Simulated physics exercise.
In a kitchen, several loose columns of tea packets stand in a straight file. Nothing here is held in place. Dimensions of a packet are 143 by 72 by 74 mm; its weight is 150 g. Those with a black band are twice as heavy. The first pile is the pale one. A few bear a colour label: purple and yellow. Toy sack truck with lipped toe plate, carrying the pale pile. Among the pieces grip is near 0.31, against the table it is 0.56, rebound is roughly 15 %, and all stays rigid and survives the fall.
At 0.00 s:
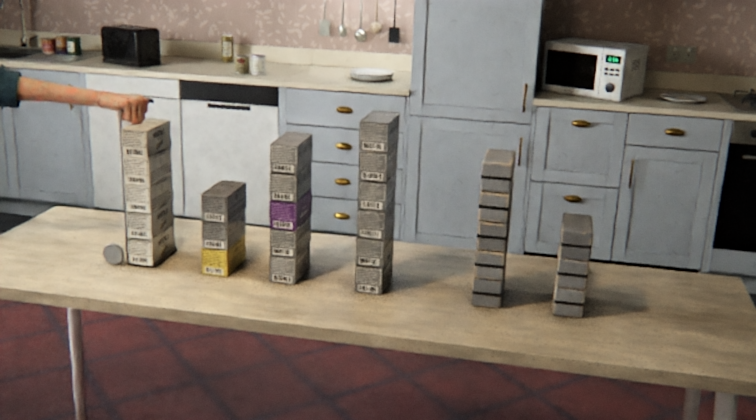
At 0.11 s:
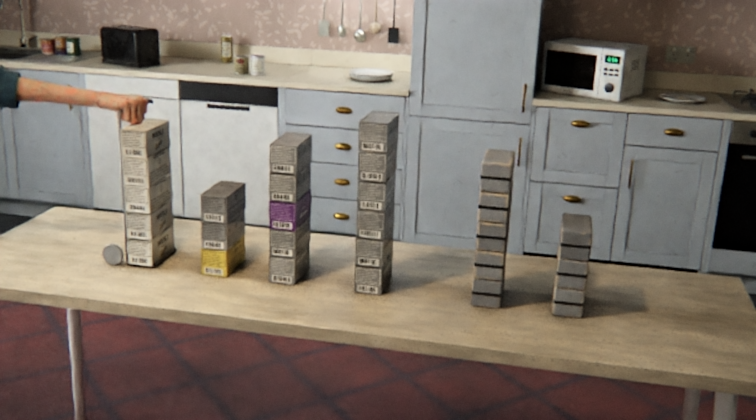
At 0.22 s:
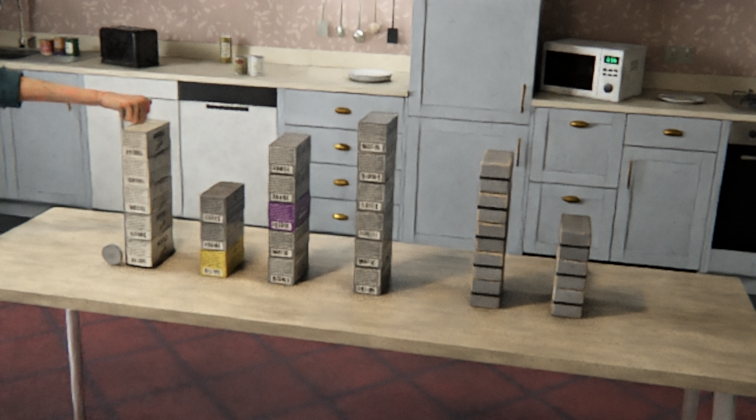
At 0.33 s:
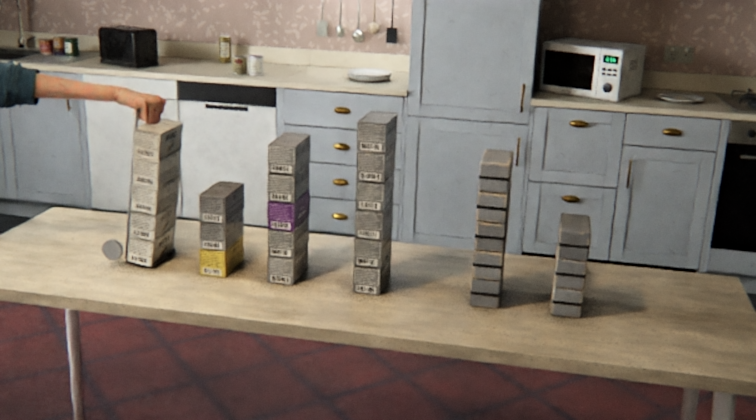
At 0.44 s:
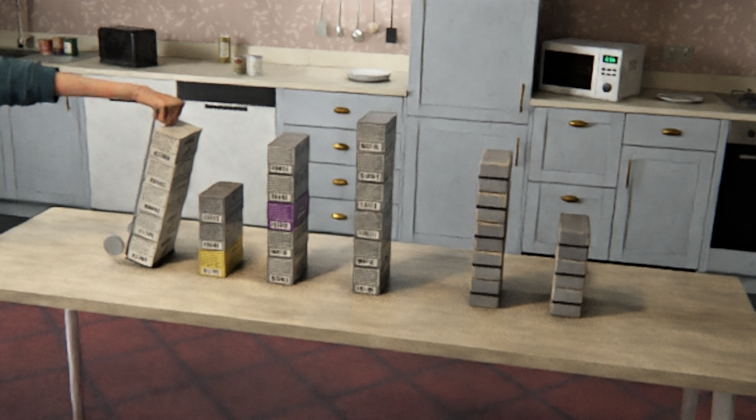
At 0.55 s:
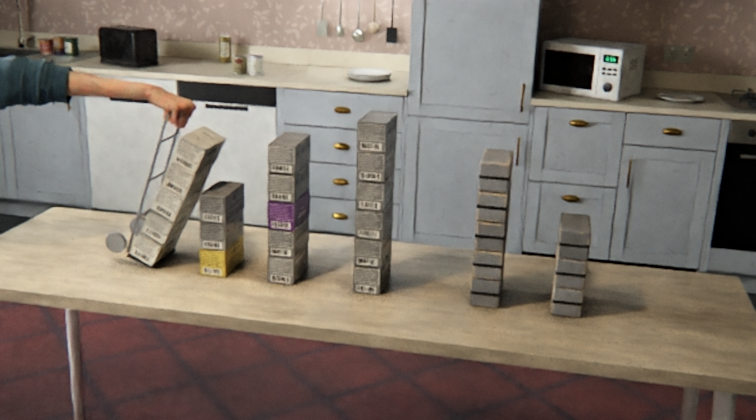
A hand tilts a toy sack truck and its pale packet pile rightward toward the neighbouring column.
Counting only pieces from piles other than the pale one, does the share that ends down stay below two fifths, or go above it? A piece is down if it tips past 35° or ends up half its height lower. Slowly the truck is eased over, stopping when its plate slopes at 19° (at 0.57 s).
It goes above two fifths.
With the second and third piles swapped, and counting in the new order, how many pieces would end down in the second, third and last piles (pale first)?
Count of fallen pieces - second: 4; third: 3; last: 0.
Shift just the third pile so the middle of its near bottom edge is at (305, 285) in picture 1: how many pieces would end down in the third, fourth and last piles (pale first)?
You'd end with the third pile at 4, the fourth at 6 and the last at 2 down.
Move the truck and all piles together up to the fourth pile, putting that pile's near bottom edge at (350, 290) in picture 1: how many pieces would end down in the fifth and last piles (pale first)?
Then fifth pile 4 and last pile 3.
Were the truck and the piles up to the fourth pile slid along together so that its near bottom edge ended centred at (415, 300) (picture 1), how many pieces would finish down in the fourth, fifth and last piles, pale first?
The tally would be fourth 6, then fifth 5, then last 3.
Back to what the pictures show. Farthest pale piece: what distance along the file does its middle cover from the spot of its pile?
Roughly 56 cm.
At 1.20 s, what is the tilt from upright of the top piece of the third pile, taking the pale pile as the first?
It leans around 20°.
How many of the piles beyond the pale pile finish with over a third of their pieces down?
Counted up, you get 5.
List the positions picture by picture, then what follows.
In the first picture (we follow the side turned to the camera), truck frame (121, 143) 0° forward; yellow packet (214, 263); purple packet (283, 216); no other piece has moved.
The second picture shows truck frame (120, 143) 0° forward; purple packet (282, 217).
The third picture shows truck frame 1° forward; purple packet (281, 217).
The fourth picture shows truck frame 7° forward, top of the pale pile leaning 8°; purple packet (281, 217); no other piece has moved.
The fifth picture shows truck frame (150, 142) 15° forward, top of the pale pile leaning 16°; purple packet (280, 217); no other piece has moved.
The sixth picture shows truck frame (159, 143) 19° forward, top of the pale pile leaning 26°; purple packet (281, 217); yellow packet (212, 263); no other piece has moved.
Around 0.80 s, 5 of the pale pile down; none of the 22 other packets down, 4 disturbed; yellow packet tipped 13°.
Around 1.20 s, 5 of the pale pile down; 3 of the 22 other packets down; yellow packet tipped 47°; purple packet tipped 31°, 31 mm lower.
Around 1.54 s, 5 of the pale pile down; 14 of the 22 other packets down; purple packet tipped 50°, 9 cm lower; yellow packet tipped 47°.
Around 1.90 s, 5 of the pale pile down; 22 of the 22 other packets down; purple packet tipped 54°, 9 cm lower; yellow packet tipped 47°.
Finally (2.6 s), 5 of the pale pile down; 22 of the 22 other packets down; purple packet tipped 54°, 9 cm lower; yellow packet tipped 47°. That is 100 per cent. Seen by the last camera, middles, purple packet near (366, 250), yellow packet near (236, 251).
